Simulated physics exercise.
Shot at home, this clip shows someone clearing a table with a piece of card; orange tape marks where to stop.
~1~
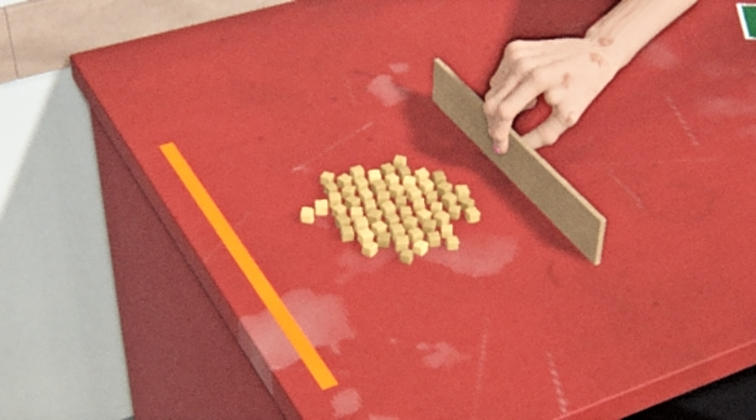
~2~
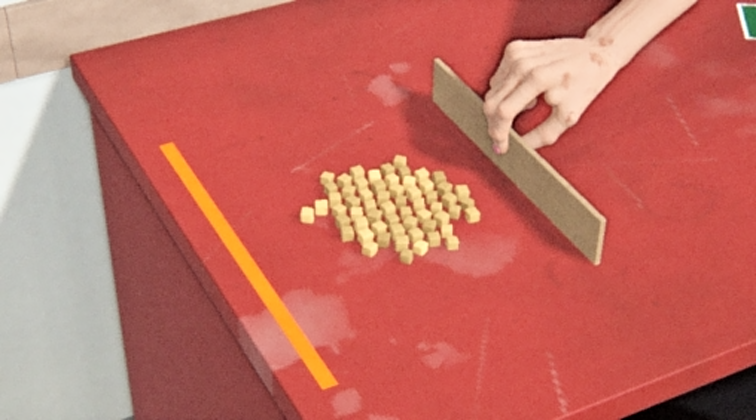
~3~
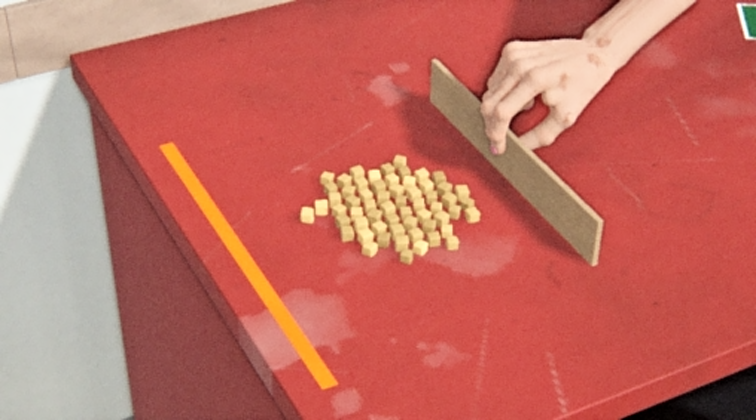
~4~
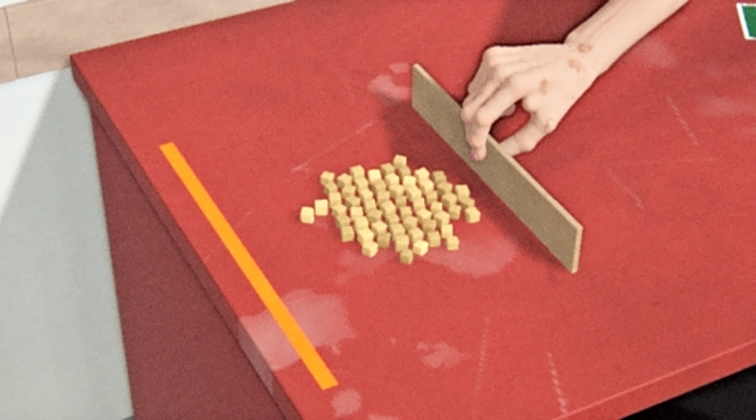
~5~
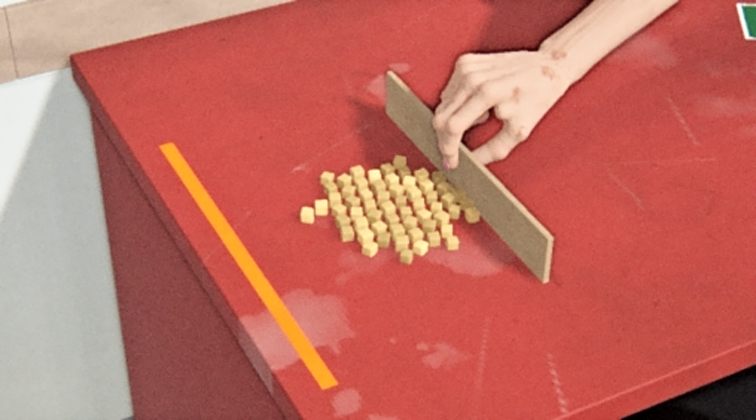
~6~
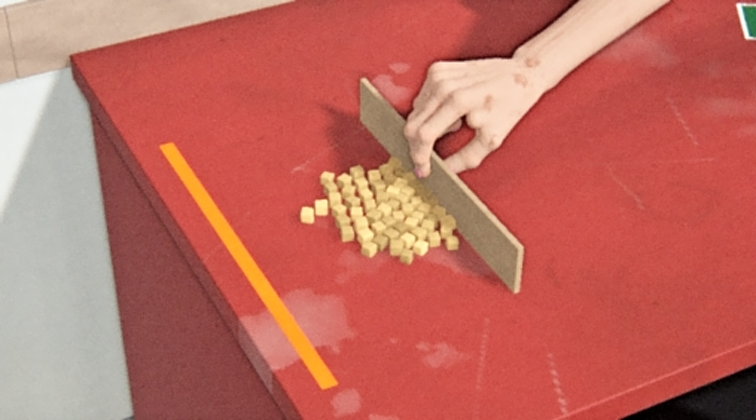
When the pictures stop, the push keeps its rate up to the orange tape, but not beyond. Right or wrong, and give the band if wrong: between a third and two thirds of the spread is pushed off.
Right.
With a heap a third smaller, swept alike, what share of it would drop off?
50 % or thereabouts.
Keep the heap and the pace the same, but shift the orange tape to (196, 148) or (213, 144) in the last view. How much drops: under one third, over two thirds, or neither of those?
Try 1 - below one third; try 2 - less than a third.
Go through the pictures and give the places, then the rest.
In the first frame, piece of card near (588, 229), at rest; orange tape near (173, 155), about two fingers from the edge; edge at (207, 271); the heap near (388, 209), small wooden cubes.
In the second frame, piece of card near (588, 229), at rest.
In the third frame, piece of card near (586, 230); the heap near (388, 209).
In the fourth frame, piece of card near (565, 237).
In the fifth frame, piece of card near (537, 247); the heap near (388, 209).
In the sixth frame, piece of card near (507, 257); orange tape near (173, 155); edge at (207, 271); the heap near (393, 207), near a third pushed along.
Shortly afterwards, piece of card still moving, near (334, 187); heap all on the table, its front near (258, 240).
Next, piece of card stopped at the orange tape; heap near half over the edge.
In the end, piece of card stopped at the orange tape; heap near half over the edge.
